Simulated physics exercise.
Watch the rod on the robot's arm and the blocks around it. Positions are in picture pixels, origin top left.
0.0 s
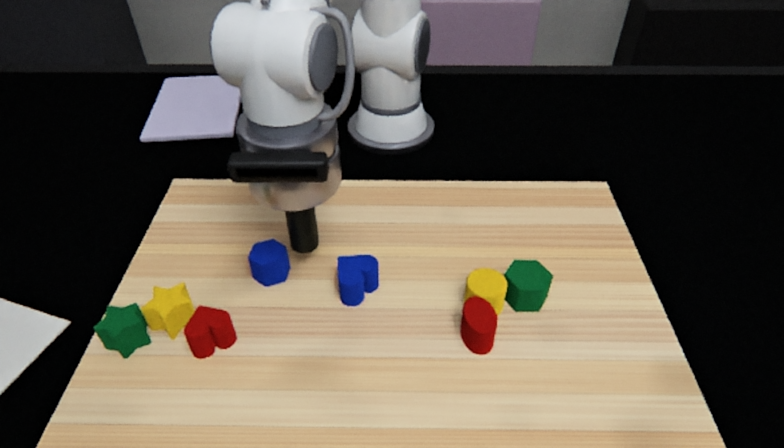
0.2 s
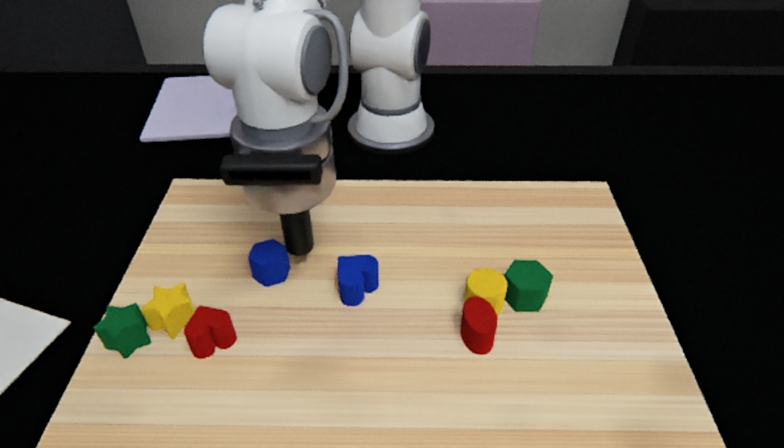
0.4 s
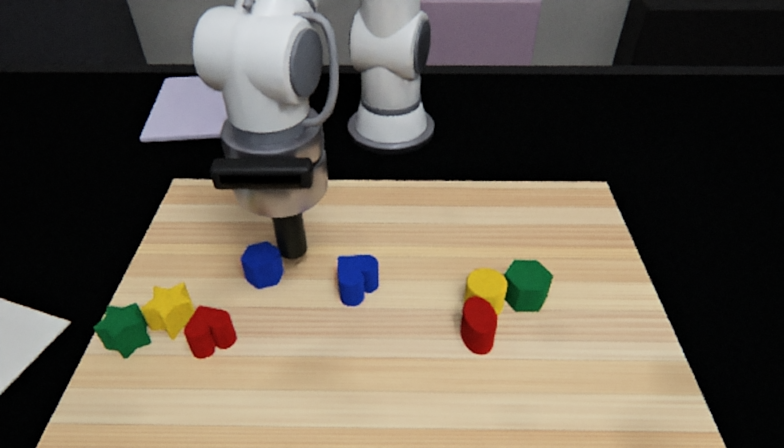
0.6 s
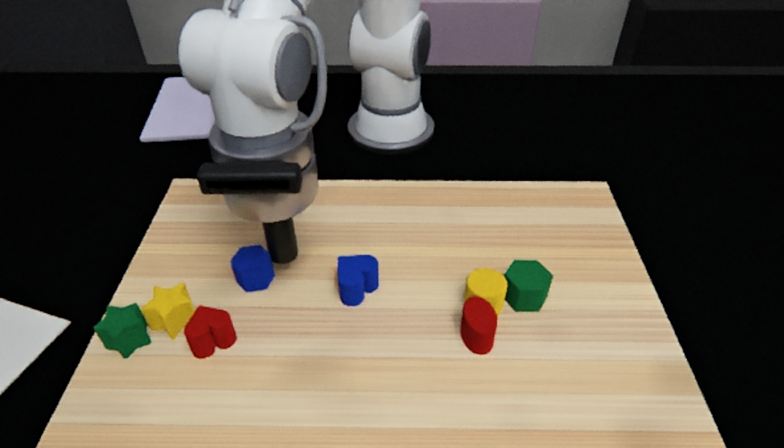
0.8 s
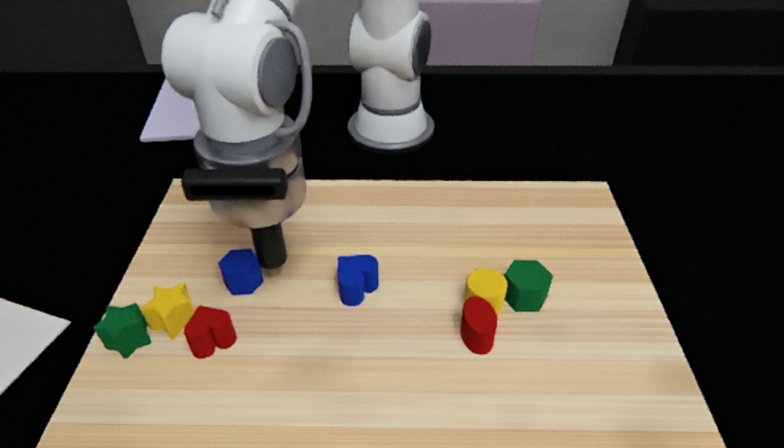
On a light wooden board with scattered coloured blocks, a white robot arm lowers its dark rod beside the blue hexagonal block, then nudges it a short way left while the other blocks stay still.
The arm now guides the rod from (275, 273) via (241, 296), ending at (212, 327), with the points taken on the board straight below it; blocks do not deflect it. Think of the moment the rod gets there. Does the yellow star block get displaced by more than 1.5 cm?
No - that is not the case.
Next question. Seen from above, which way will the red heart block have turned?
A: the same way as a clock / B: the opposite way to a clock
Choice B: The opposite way to a clock.
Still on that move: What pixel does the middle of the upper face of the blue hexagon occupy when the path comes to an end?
It sits at (197, 274).
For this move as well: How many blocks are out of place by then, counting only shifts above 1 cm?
I foresee two blocks being moved.
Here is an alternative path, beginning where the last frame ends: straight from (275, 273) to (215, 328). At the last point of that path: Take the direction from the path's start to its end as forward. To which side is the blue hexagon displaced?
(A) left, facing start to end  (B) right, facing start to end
My answer is option B.
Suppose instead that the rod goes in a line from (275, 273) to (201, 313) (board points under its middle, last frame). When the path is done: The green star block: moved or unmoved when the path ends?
That block is not shifted.
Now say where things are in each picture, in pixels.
Lower end of the rod (305, 244), tops of blocks, yellow star block (167, 299), red heart block (206, 320), blue hexagon (267, 251), in the first picture.
Rod (300, 246), blocks as before, in the second picture.
Rod (293, 250), blue hexagon (260, 254), in the third picture.
Rod (284, 254), blue hexagon (250, 257), in the fourth picture.
Rod (273, 259), yellow star block (167, 299), red heart block (206, 320), blue hexagon (238, 260), in the fifth picture.
On the path given first. Halfway along, rod (236, 283); blue hexagon (201, 273), turned 50° clockwise.
At the end, rod (207, 314); yellow star block not moved; red heart block (200, 332), turned 20° anticlockwise; blue hexagon (197, 274), turned 60° clockwise.
